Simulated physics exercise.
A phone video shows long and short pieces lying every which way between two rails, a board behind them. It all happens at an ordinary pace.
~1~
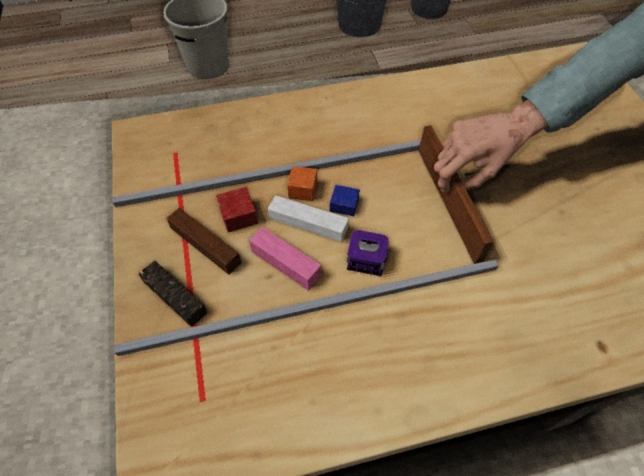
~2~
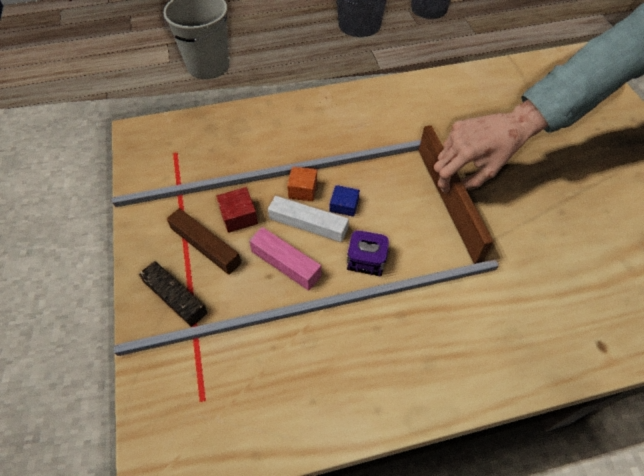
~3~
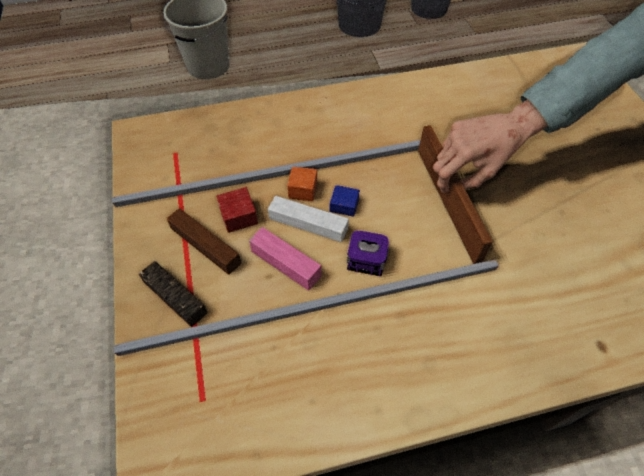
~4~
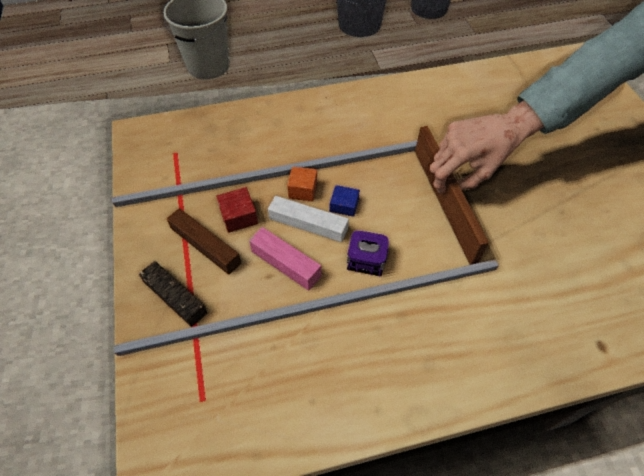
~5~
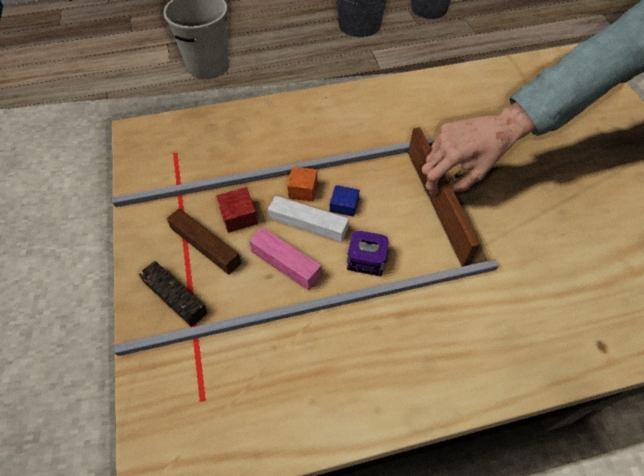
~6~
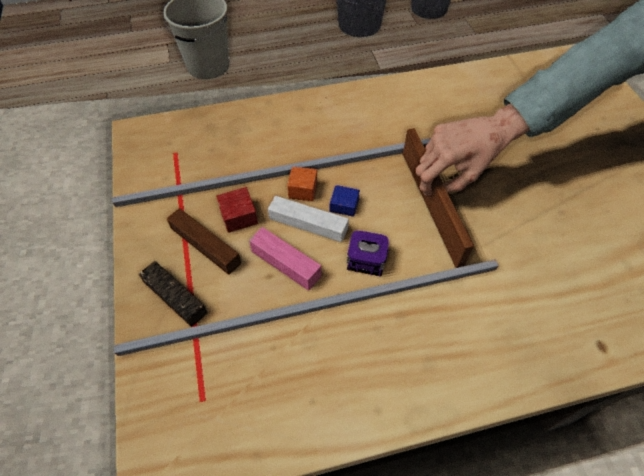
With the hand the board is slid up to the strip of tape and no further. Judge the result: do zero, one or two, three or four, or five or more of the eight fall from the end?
I expect only one or a pair of them will drop off.
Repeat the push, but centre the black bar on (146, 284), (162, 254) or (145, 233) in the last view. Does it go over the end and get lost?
Per position, it does not stay / does not stay / does not stay.
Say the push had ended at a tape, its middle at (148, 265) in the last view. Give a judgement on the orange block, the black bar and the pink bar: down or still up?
Starting with the orange block, it keeps its place, then the black bar ends up falling, then the pink bar ends up falling.
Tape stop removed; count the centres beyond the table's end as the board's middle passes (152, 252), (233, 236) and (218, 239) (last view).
Going through the three positions, you'd get 4, 0 and 0.
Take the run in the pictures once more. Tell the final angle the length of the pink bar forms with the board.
I'd put it at about 0°.
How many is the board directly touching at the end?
It touches 4.
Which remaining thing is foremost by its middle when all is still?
Result: The brown bar.
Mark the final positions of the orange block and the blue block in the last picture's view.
Same order as the question: First (166, 201), second (166, 228).
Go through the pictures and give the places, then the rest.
Black bar (173, 293); brown bar (203, 241); red block (237, 210); board (452, 191); tape (187, 257), in the first frame.
Brown bar (203, 241); white bar (308, 219), in the second frame.
Red block (237, 210); orange block (303, 184), in the third frame.
Black bar (173, 293); pink bar (285, 258), in the fourth frame.
Brown bar (203, 241); board (440, 194), in the fifth frame.
Black bar (173, 293); brown bar (203, 241); red block (237, 210); board (434, 195); tape (187, 257), in the sixth frame.
Early on, none off yet; black bar at rest near (173, 293); brown bar at rest near (203, 241); red block at rest near (237, 210).
Finally, the number that fall off is one or two; lost, black bar.
